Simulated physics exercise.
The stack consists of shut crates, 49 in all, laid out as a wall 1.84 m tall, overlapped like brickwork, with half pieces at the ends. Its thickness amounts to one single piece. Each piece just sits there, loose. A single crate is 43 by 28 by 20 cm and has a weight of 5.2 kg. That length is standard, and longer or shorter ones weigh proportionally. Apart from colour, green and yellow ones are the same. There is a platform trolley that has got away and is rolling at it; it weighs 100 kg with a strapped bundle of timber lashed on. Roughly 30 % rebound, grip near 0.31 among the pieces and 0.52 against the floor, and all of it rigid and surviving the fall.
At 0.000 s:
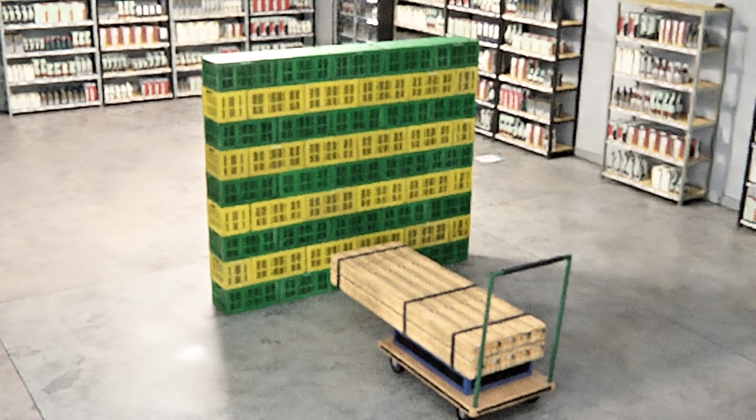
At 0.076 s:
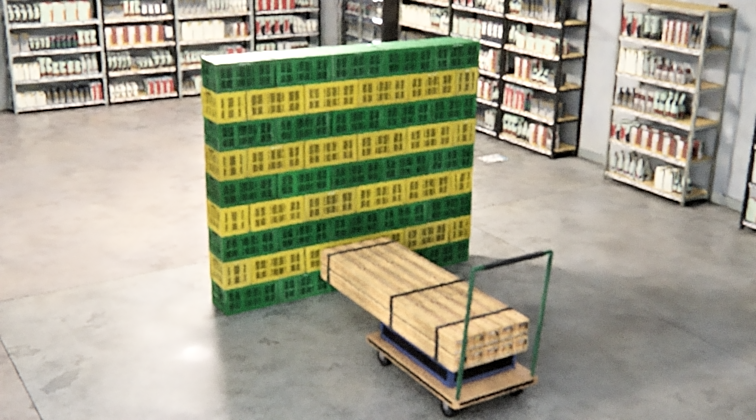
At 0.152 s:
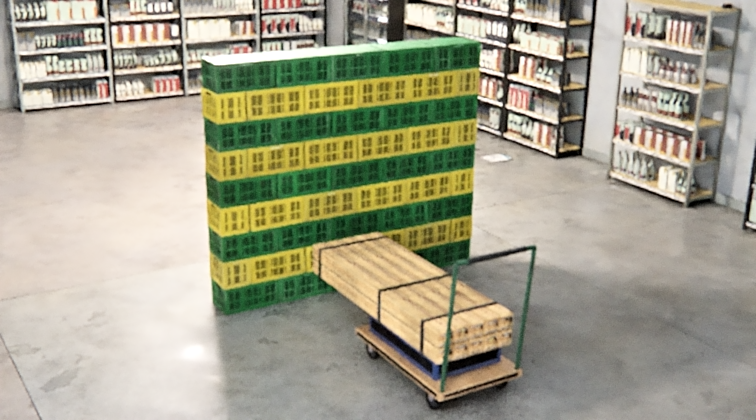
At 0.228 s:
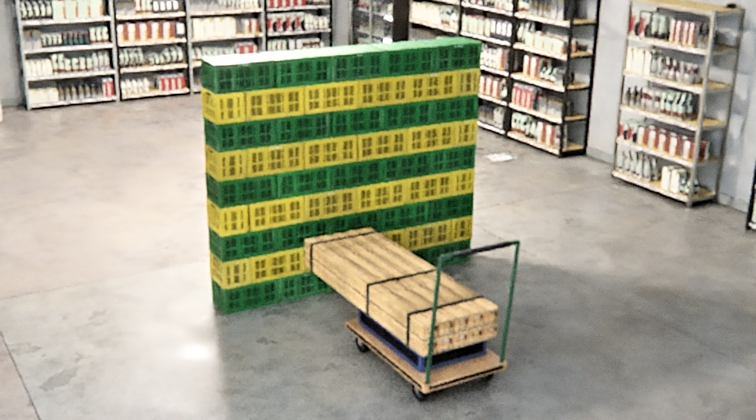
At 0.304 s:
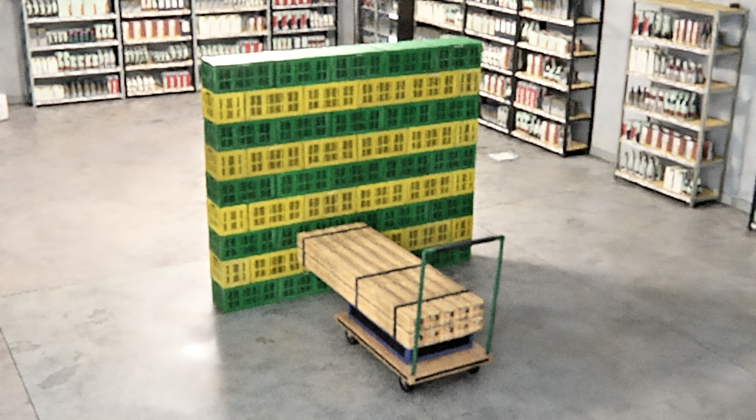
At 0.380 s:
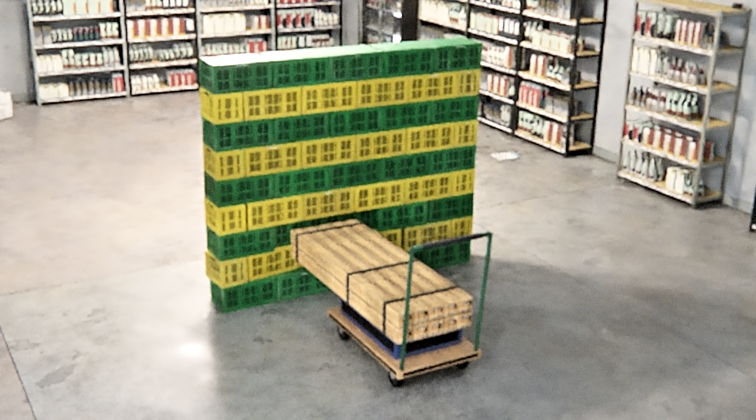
Wall of green and yellow crates standing in a warehouse as a trolley loaded with strapped planks rolls into it, shifting a few crates.
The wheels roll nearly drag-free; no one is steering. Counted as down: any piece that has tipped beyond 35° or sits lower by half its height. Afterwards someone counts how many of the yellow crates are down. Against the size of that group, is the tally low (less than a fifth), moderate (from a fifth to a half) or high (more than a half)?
Low.
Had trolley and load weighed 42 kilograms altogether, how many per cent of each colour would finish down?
Green 0, yellow 0 per cent.
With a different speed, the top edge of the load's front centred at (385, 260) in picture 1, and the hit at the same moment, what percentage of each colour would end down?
Green 10%, yellow 0%.
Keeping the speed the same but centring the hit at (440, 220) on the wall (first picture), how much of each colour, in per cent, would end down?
The green ones would be 60 per cent down and the yellow ones 60 per cent.
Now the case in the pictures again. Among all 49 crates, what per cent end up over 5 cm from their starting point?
The share is 30 %.
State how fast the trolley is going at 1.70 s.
Speed: Near 0.0 m/s.
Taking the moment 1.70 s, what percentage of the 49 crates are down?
0 %.
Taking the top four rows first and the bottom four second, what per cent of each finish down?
I'd put the top at 0 per cent and the bottom at 0 per cent.
After 0.44 s, load 12 cm past the wall's line, still rolling; none of the 24 yellow crates down (0 of 49 in all colours); top yellow crate unmoved.
After 0.58 s, load 16 cm past the wall's line, still rolling; none of the 24 yellow crates down (0 of 49 in all colours); top yellow crate shifted 51 mm; top green crate shifted 31 mm.
After 1.08 s, load 16 cm past the wall's line, still rolling; none of the 24 yellow crates down (0 of 49 in all colours); top yellow crate shifted 55 mm; top green crate shifted 34 mm.
After 1.70 s, load 15 cm past the wall's line, stopped; none of the 24 yellow crates down (0 of 49 in all colours); top yellow crate shifted 38 mm.
At rest (2.6 s), load 16 cm past the wall's line, stopped; none of the 24 yellow crates down (0 of 49 in all colours); top yellow crate shifted 40 mm; top green crate shifted 18 mm. That is 0 per cent. As the last picture would show them, middles, top yellow crate near (264, 98), top green crate near (235, 73).
